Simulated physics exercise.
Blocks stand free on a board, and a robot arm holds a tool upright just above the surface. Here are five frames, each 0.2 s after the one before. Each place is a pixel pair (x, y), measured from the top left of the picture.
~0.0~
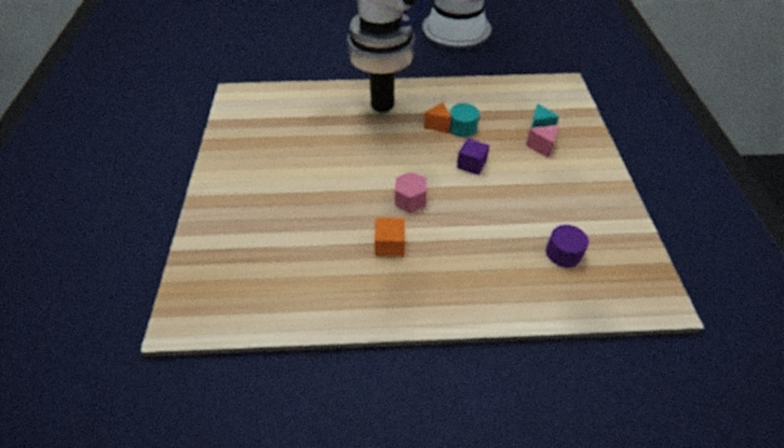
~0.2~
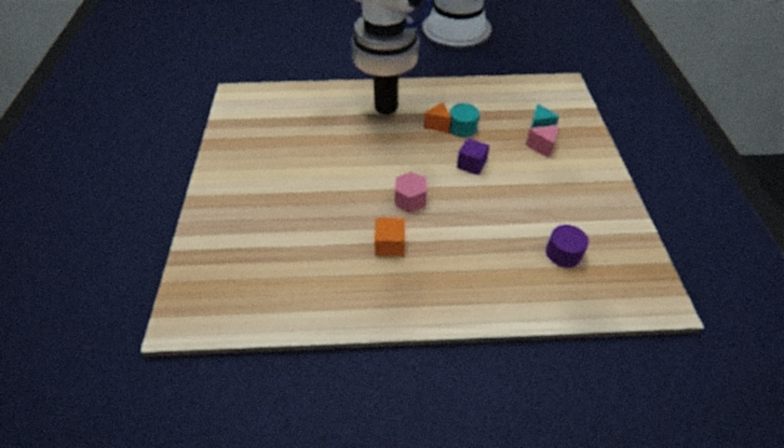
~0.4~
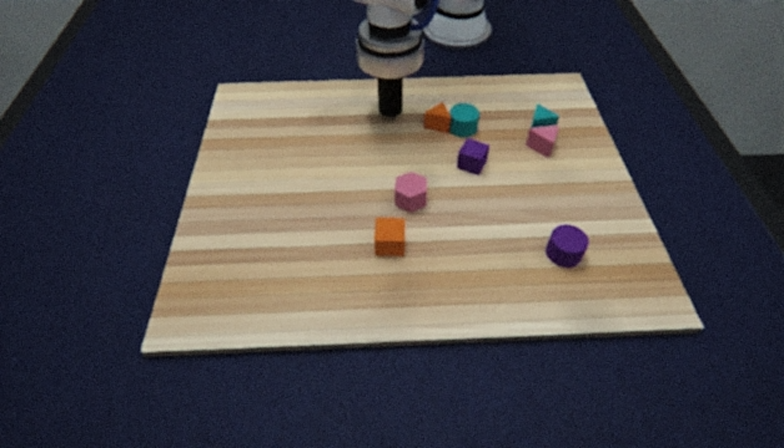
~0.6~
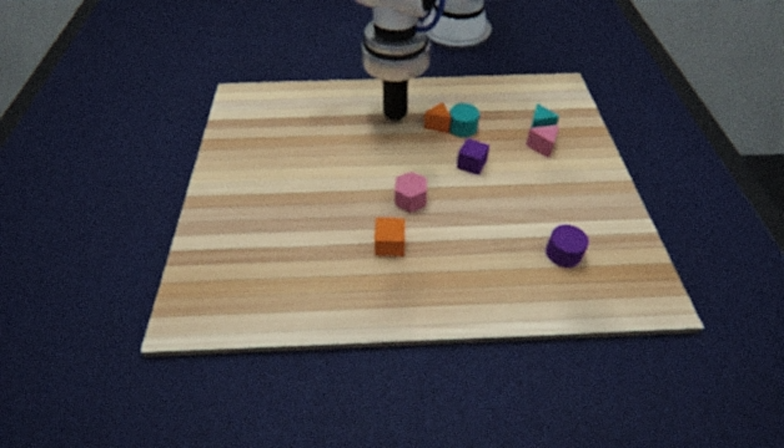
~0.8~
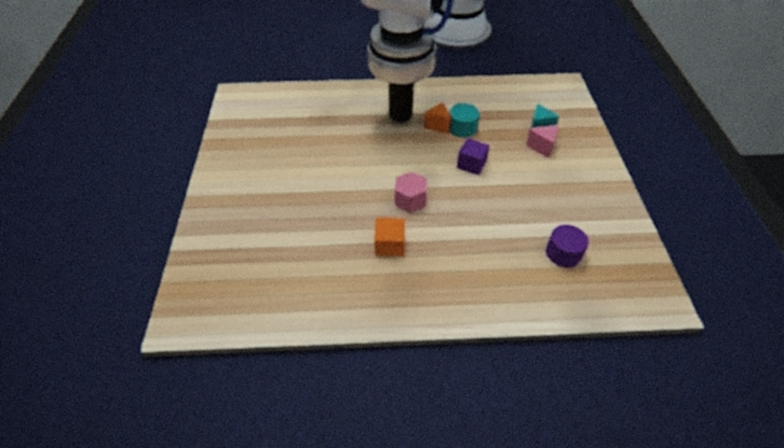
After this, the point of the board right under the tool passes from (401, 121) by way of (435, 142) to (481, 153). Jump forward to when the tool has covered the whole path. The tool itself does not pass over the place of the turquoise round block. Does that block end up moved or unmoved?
Put simply, it goes somewhere else.
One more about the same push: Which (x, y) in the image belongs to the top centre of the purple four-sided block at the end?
Final place: (487, 155).
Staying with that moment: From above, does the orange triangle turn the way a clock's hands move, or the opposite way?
Turns anticlockwise.
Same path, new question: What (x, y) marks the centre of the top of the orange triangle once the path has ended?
The middle of its upper face will lie at (491, 125).
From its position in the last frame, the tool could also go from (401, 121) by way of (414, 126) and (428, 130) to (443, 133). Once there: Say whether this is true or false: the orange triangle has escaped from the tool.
My answer: False.
On the path given first. One third of the way, tool (424, 129); orange triangle (451, 115), turned 15° anticlockwise; turquoise round block (474, 112).
Two thirds of the way, tool (450, 142); orange triangle (468, 122), turned 70° anticlockwise; turquoise round block (483, 109).
At the end, tool (482, 147); orange triangle (491, 125), turned 120° anticlockwise; turquoise round block (485, 107); purple four-sided block (487, 155), turned 65° clockwise; pink triangle in place.
